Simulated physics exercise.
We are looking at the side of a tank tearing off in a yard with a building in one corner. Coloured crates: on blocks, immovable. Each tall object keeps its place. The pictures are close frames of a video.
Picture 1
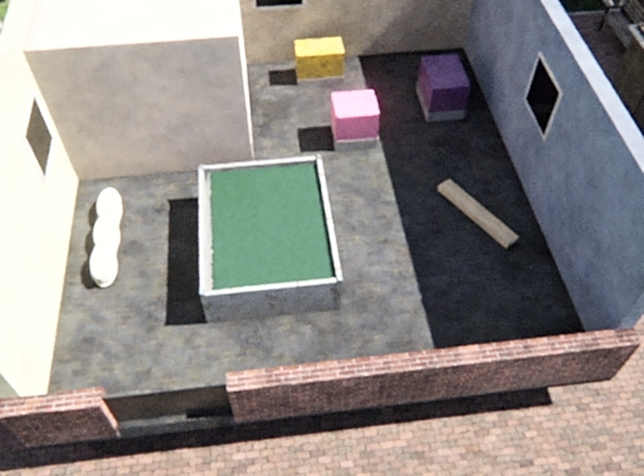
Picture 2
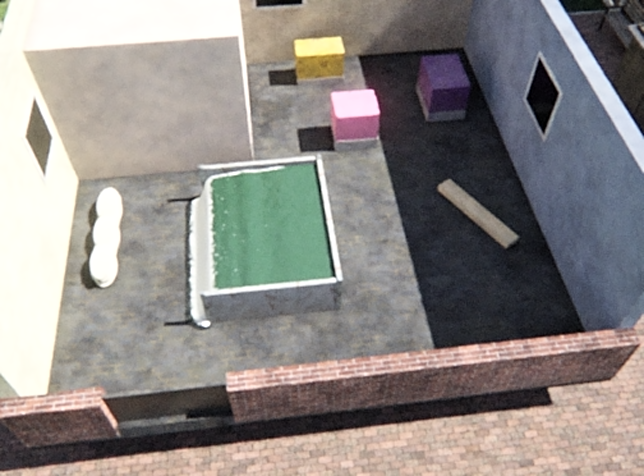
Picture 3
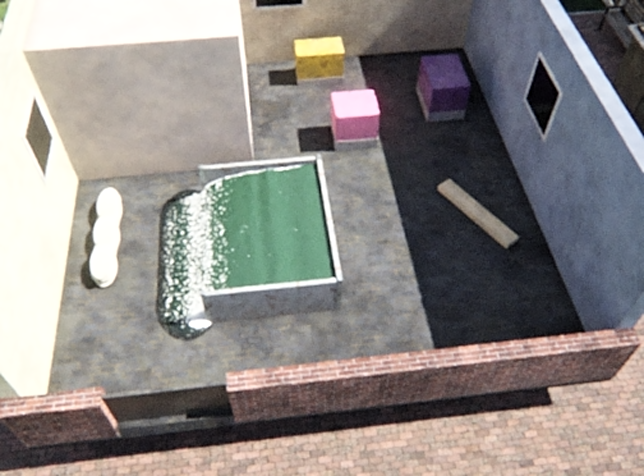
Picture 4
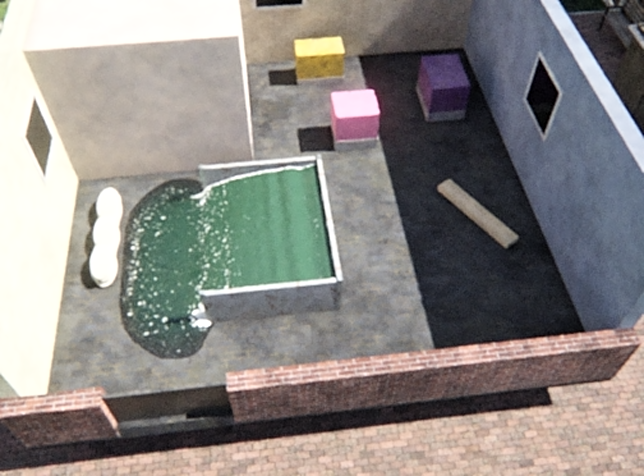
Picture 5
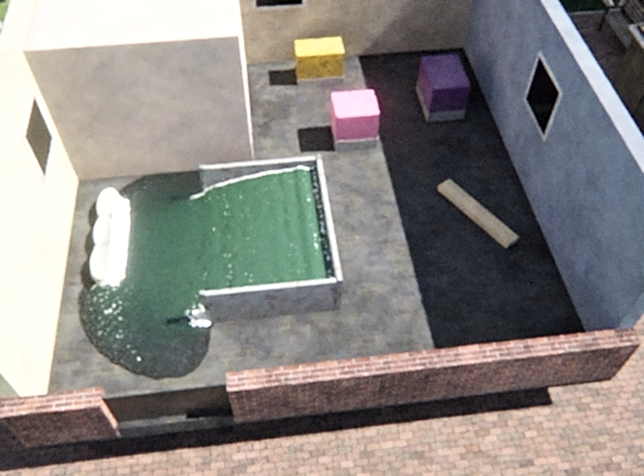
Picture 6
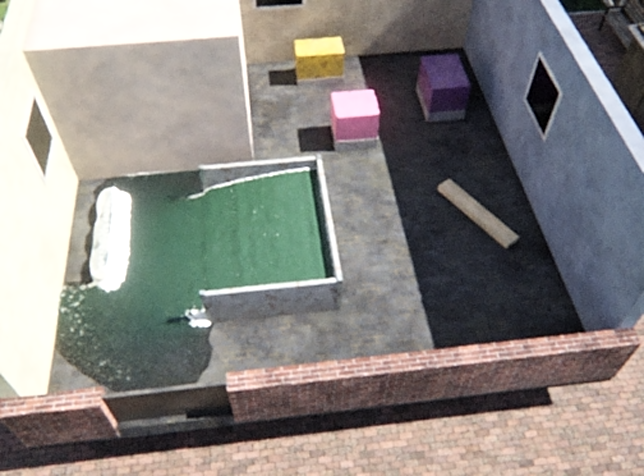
Green water pours from the open left side of a rectangular tank in a walled yard, foaming as it spreads left across the grey ground, then surrounds a white lobed object and reaches the left wall, while coloured crates stay still.
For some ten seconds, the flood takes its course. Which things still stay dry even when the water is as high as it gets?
Taking each one: The yellow crate stays dry; the pink crate stays dry; the purple crate stays dry.
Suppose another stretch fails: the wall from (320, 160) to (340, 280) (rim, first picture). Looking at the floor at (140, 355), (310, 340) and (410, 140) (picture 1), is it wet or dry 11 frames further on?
Taking them in turn, I get left untouched, then left untouched, then sodden.
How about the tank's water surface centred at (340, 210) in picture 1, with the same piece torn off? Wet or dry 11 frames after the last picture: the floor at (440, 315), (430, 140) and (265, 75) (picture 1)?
Untouched, untouched, untouched.
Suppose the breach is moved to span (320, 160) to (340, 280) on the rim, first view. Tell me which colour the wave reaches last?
It's the one in yellow.
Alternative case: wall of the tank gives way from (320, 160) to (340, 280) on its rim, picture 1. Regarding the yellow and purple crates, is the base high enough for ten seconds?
Note - yellow goes wet, purple goes wet.
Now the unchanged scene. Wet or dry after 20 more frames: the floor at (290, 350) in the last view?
Answer: Flooding.
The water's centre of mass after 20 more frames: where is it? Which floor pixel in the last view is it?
Roughly (179, 274) in the last picture.
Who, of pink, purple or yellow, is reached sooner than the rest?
First to get wet: The pink-painted one.
A moment on, water covers 25 % of the floor; the yellow crate not reached, the pink crate not reached, the purple crate not reached.
Next, water covers 25 % of the floor; the yellow crate not reached, the pink crate not reached, the purple crate not reached.
Then, water covers 40 % of the floor; the yellow crate not reached, the pink crate water round its plinth, the purple crate not reached.
Later, water covers 70 % of the floor; the yellow crate water round its plinth, the pink crate water round its plinth, the purple crate water round its plinth.
In the end, water covers 95 % of the floor; the yellow crate stayed above the water, the pink crate stayed above the water, the purple crate stayed above the water.
